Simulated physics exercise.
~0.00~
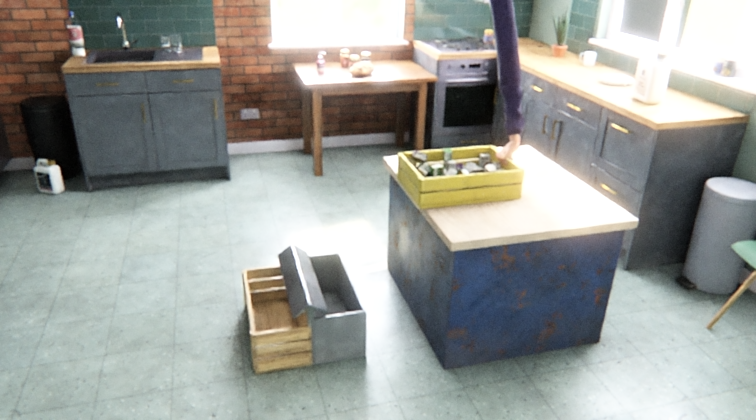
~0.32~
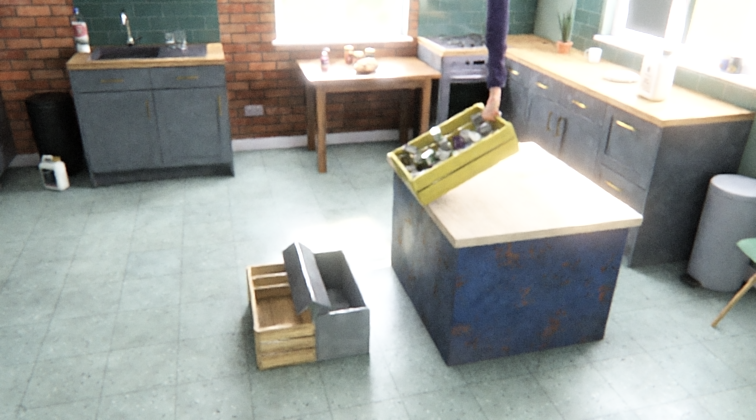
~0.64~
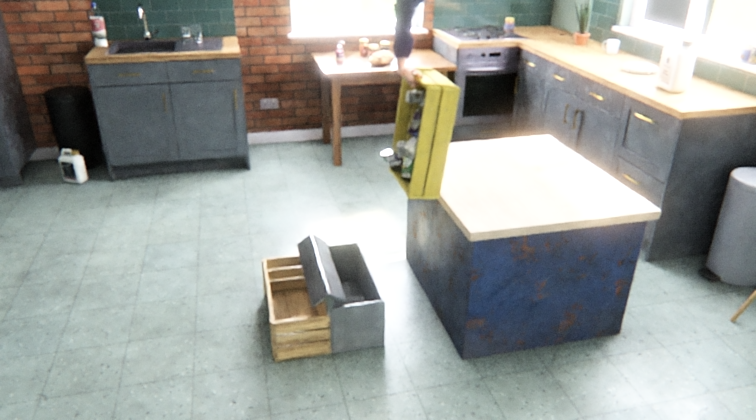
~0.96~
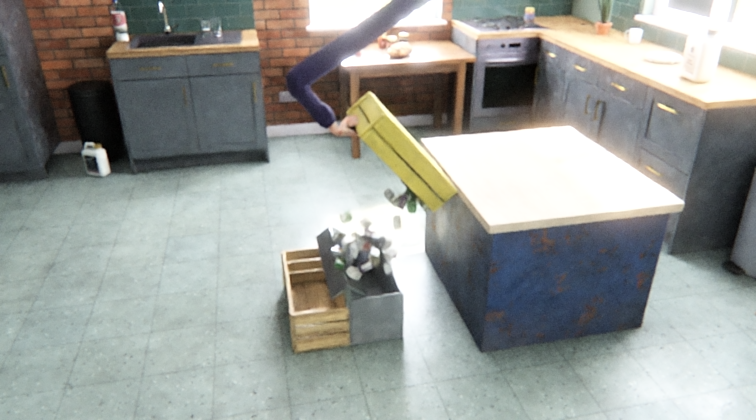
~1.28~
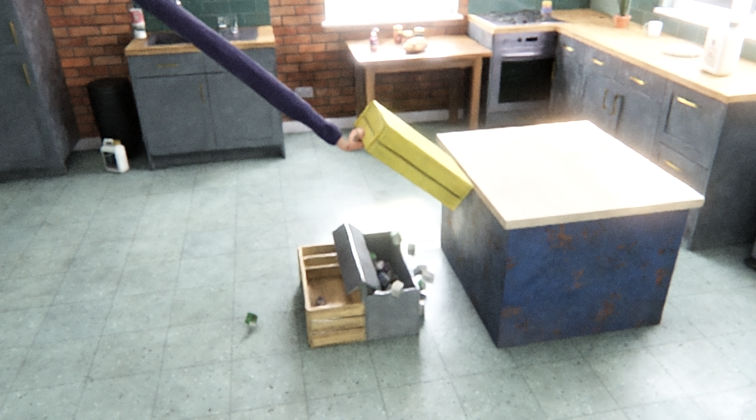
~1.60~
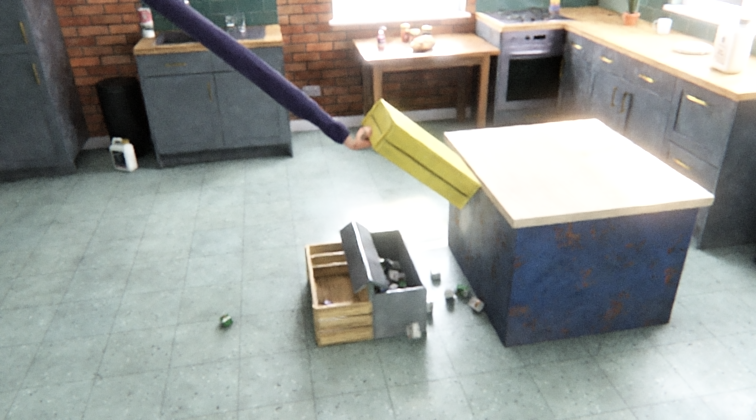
A purple-sleeved arm lifted a yellow box of small cartons off the blue bench, swung it left and tipped it over the edge, spilling them mostly into the grey box below, while several ended up scattered on the floor, one off to the left.
